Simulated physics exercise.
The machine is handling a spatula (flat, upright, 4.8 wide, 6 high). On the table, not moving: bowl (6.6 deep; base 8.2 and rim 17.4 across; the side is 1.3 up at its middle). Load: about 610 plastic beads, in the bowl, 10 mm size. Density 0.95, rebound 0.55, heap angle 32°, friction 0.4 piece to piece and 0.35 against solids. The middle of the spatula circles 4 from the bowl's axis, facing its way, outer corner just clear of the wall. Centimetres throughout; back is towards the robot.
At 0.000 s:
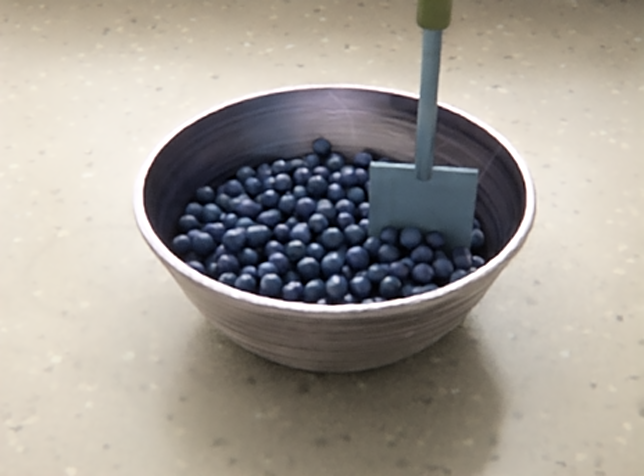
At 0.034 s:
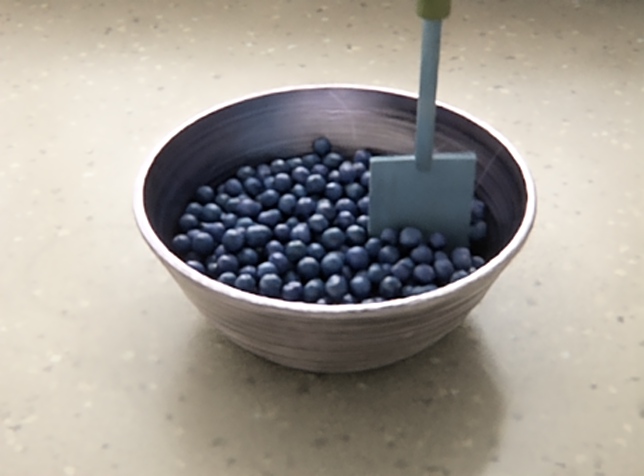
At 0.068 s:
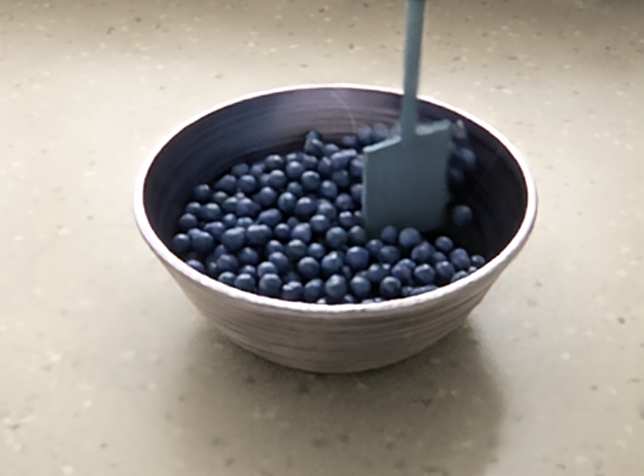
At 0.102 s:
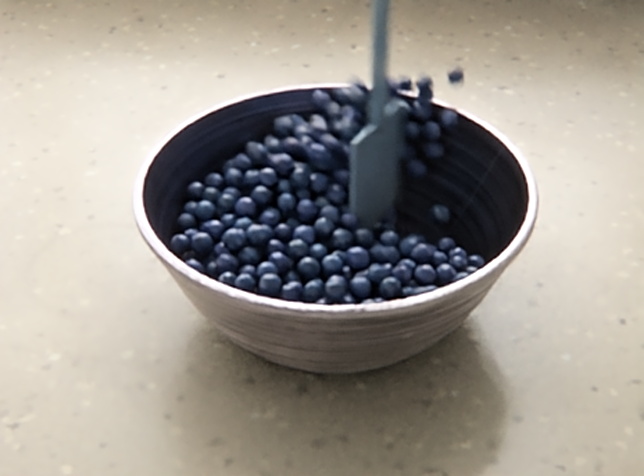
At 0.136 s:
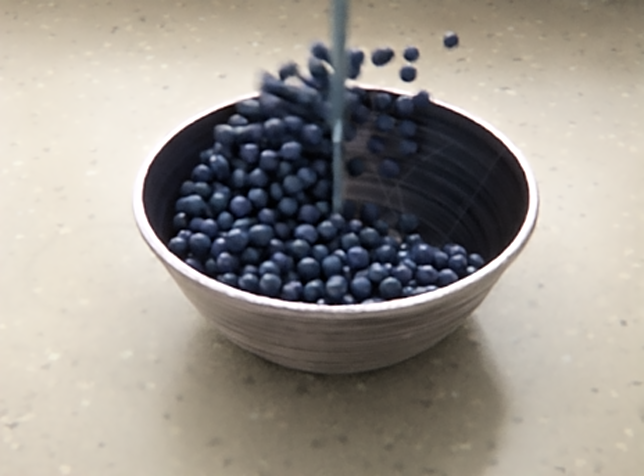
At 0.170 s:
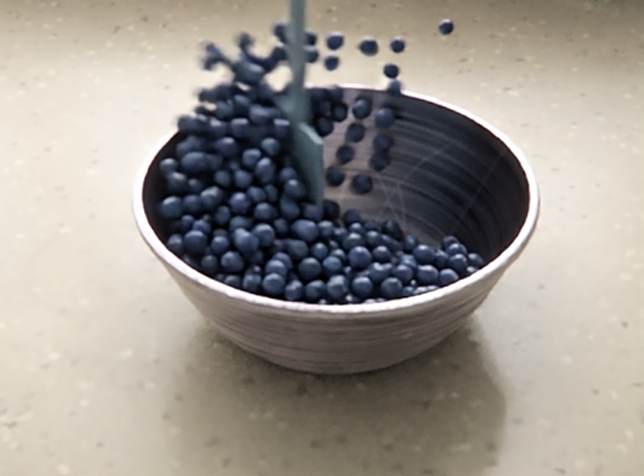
The clip shows a blue-grey spatula in a bowl of small dark blue balls, lifting slightly, then sweeping leftward as it turns edge-on, pushing the balls into a heap at the left and flinging some above the far rim.
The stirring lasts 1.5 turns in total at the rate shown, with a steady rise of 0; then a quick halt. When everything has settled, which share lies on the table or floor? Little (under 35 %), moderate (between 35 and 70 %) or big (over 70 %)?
On the table or floor the share is moderate, between 35 and 70 %.
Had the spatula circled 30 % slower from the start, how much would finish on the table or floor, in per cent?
It would be near 25 per cent.
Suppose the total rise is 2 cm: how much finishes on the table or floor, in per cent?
About 30 per cent.
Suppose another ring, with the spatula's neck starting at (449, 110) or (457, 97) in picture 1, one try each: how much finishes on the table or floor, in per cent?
About 30 and 15 per cent.
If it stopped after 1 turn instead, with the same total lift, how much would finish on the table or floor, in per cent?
In that case some 35 per cent.
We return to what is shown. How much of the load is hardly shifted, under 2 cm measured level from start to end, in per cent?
Some 5 per cent.
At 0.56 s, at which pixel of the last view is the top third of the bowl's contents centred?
Near (324, 132).
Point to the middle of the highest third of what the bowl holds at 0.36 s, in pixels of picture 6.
At about (406, 268).
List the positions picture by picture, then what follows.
In the first frame, the spatula neck at (426, 139), 0° round; upper third of the load around (325, 234), from x 180 to 475, top at y 150; 610 in the bowl.
In the second frame, the spatula neck at (425, 128), 12° round; upper third of the load around (330, 226), from x 180 to 475, top at y 145.
In the third frame, the spatula neck at (410, 107), 40° round; upper third of the load around (332, 203), from x 180 to 475, top at y 135.
In the fourth frame, the spatula neck at (379, 93), 68° round; upper third of the load around (319, 180), from x 180 to 475, top at y 75; 609 in the bowl, 1 in flight or on the tool.
In the fifth frame, the spatula neck at (339, 87), 96° round; upper third of the load around (288, 165), from x 180 to 475, top at y 40; 608 in the bowl, 2 in flight or on the tool.
In the sixth frame, the spatula neck at (298, 91), 124° round; upper third of the load around (252, 160), from x 170 to 475, top at y 25; 592 in the bowl, 18 in flight or on the tool.
After 0.36 s, 284° round, highest piece 11 above the table; 476 in the bowl, 66 on the table or floor, 68 in flight or on the tool.
After 0.56 s, 84° round, highest piece 9 above the table; 396 in the bowl, 181 on the table or floor, 33 in flight or on the tool.
After 0.85 s, 180° round, highest piece 7 above the table; 339 in the bowl, 270 on the table or floor, 1 in flight or on the tool.
After 1.55 s, 180° round, highest piece 6 above the table; 339 in the bowl, 271 on the table or floor.
In the end, 339 in the bowl, 271 on the table or floor. That is 44 % on the table or floor.
